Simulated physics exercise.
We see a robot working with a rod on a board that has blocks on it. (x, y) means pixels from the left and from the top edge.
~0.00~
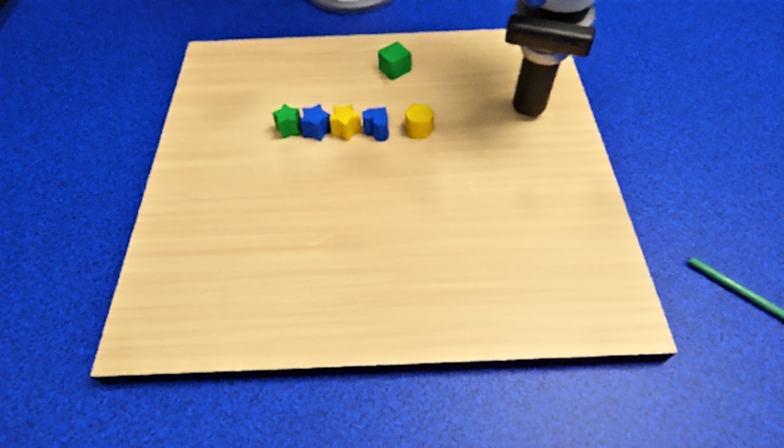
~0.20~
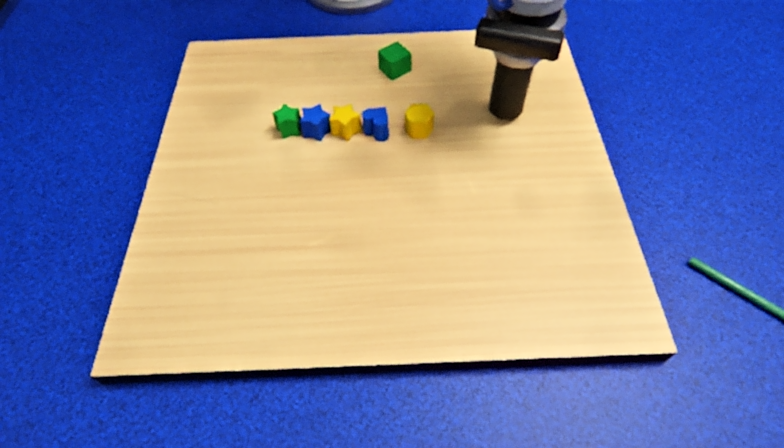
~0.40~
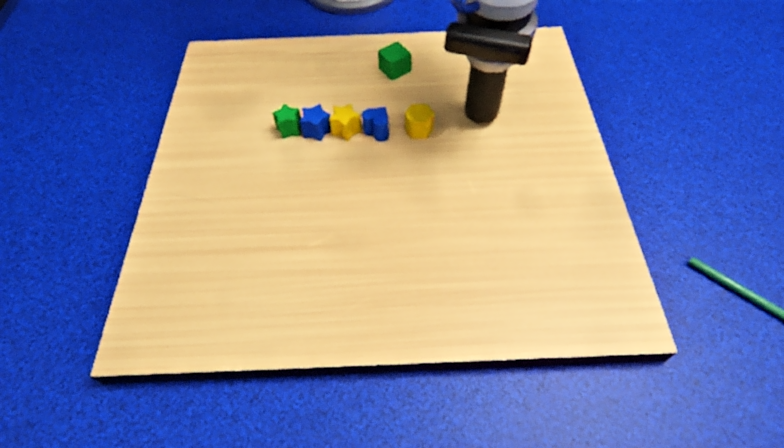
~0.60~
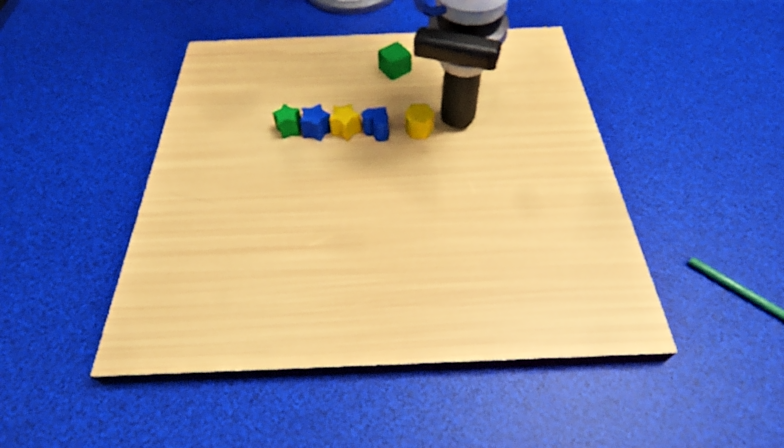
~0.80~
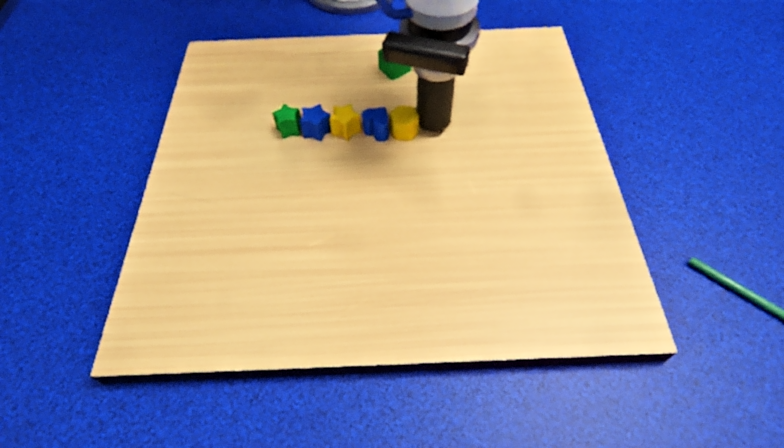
On a wooden board, a robot arm moves left and nudges a yellow block left.
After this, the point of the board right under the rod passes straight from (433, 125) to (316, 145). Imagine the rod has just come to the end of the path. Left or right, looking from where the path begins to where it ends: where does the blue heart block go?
That block drifts left.
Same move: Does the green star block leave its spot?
Final answer: Yes.
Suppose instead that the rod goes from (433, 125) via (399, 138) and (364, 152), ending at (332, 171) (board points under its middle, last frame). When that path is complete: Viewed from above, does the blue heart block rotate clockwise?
It seems so.
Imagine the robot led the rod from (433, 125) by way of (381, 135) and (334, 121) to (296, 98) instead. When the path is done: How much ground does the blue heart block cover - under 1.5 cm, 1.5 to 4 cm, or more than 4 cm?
By the end of the path, it will have gone past 4 cm.
What follows on the original path. One third of the way, rod at (394, 126); green star block at (268, 108); blue star block at (290, 113), turned 10° clockwise; yellow star block at (312, 120), turned 35° clockwise; blue heart block at (337, 122); yellow six-sided block at (363, 121).
Two thirds of the way, rod at (354, 133); green star block at (252, 101), turned 25° clockwise; blue star block at (268, 112), turned 40° clockwise; yellow star block at (279, 128), turned 70° clockwise; blue heart block at (297, 137), turned 25° anticlockwise; yellow six-sided block at (321, 130).
At the end, rod at (315, 140); green star block at (252, 100), turned 25° clockwise; blue star block at (268, 111), turned 40° clockwise; yellow star block at (263, 132), turned 140° clockwise; blue heart block at (266, 159), turned 55° anticlockwise; yellow six-sided block at (282, 142), turned 40° anticlockwise.
